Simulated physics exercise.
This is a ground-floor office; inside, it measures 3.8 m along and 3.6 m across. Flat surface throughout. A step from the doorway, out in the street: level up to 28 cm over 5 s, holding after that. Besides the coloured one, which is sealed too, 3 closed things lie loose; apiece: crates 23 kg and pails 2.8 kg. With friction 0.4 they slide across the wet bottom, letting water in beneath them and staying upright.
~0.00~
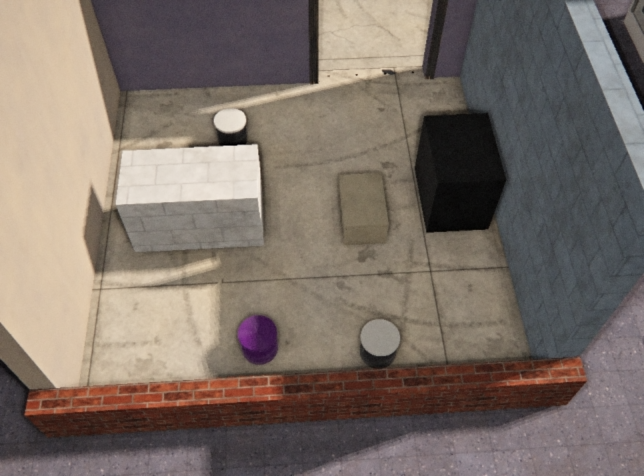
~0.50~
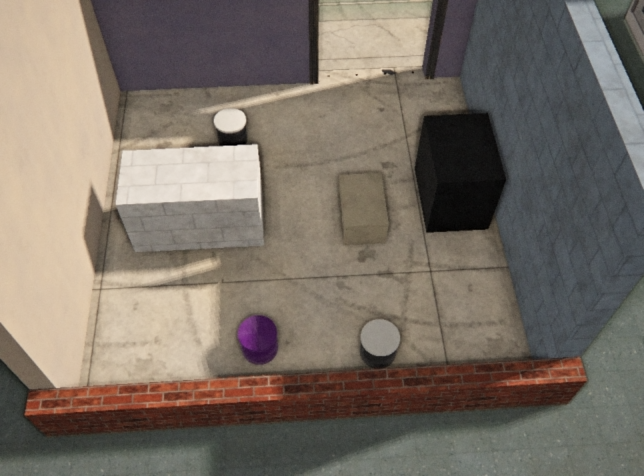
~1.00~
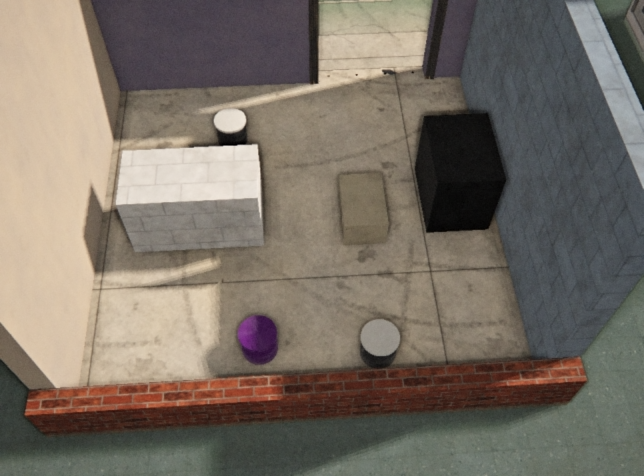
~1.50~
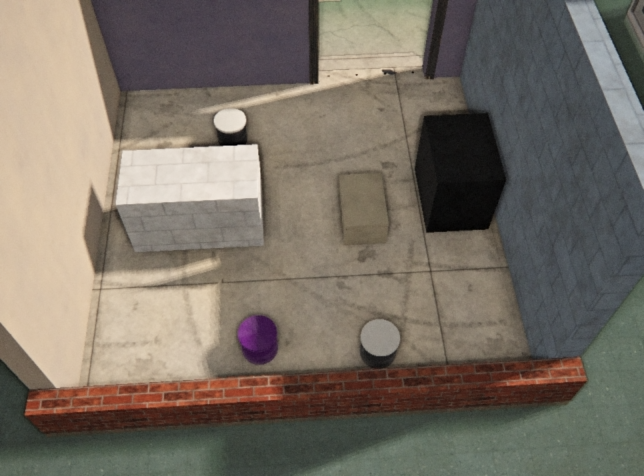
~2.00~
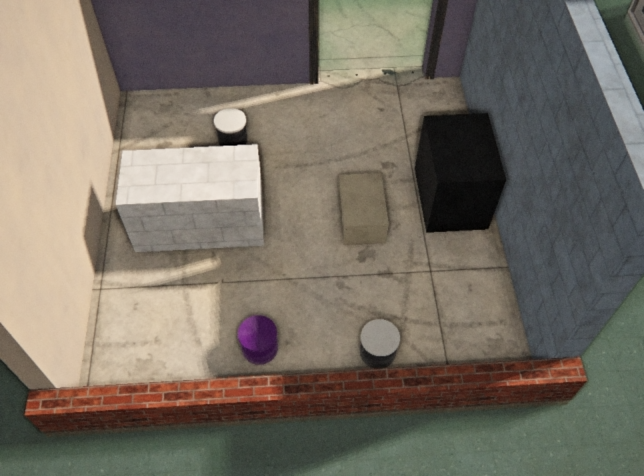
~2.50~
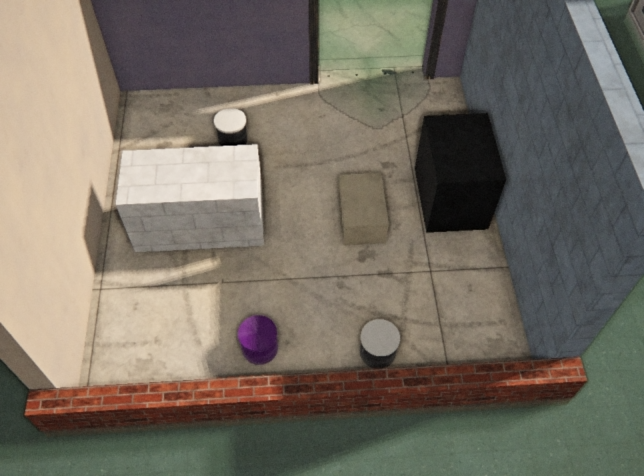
Greenish water spread over the ground outside, crept through the doorway at the back and just began wetting the room's floor, while the purple pail, the boxes and the other containers stayed still.
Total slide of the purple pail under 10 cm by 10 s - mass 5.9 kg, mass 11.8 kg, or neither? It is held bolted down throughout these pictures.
The answer is neither mass.
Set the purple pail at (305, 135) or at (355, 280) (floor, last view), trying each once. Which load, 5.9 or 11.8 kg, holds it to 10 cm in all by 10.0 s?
The first time both options come up short; the second time both options come up short.
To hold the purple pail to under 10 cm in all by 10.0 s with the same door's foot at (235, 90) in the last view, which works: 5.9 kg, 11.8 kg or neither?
The answer is that neither mass suffices.
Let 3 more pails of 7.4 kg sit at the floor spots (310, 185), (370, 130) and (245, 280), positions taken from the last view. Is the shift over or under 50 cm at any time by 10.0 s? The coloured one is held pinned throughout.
Taking them in turn, the first is beyond the line, the second beyond the line and the third beyond the line.
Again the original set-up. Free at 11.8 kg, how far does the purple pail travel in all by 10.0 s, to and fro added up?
About 200 cm.
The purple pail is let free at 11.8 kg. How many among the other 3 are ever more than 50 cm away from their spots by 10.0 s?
Count: 2.
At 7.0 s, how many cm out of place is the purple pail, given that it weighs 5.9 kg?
Roughly 30 cm.
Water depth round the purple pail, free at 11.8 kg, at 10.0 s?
Around 12 cm.
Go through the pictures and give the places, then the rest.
The purple pail at (257, 333), on the bottom; 0.0 m2 under water; 0 of 4 have shifted, in the first frame.
The purple pail at (257, 333), on the bottom; water covers 0.0 m2; 0 of 4 have shifted, in the second frame.
The purple pail at (257, 333), on the bottom; 0.0 m2 under water; 0 of 4 have shifted, in the third frame.
The purple pail at (257, 333), on the bottom; water covers 0.0 m2; 0 of 4 have shifted, in the fourth frame.
The purple pail at (257, 333) rests on the ground; water covers 0.0 m2; 0 of 4 have shifted, in the fifth frame.
The purple pail at (257, 333), on the bottom; water covers 0.6 m2; 0 of 4 have shifted, in the sixth frame.
After 3.5 s the purple pail would be 0 cm from its start with 5.9 kg and 0 cm from its start with 11.8 kg; 0 cm of water round it then.
After 4.5 s the purple pail would be 0 cm from its start with 5.9 kg and 0 cm from its start with 11.8 kg; 0 cm of water round it then.
After 7.0 s the purple pail would be 28 cm from its start with 5.9 kg and 4 cm from its start with 11.8 kg; 8 cm of water round it then.
After 10.0 s the purple pail would be 235 cm from its start with 5.9 kg and 110 cm from its start with 11.8 kg; 12 cm of water round it then.
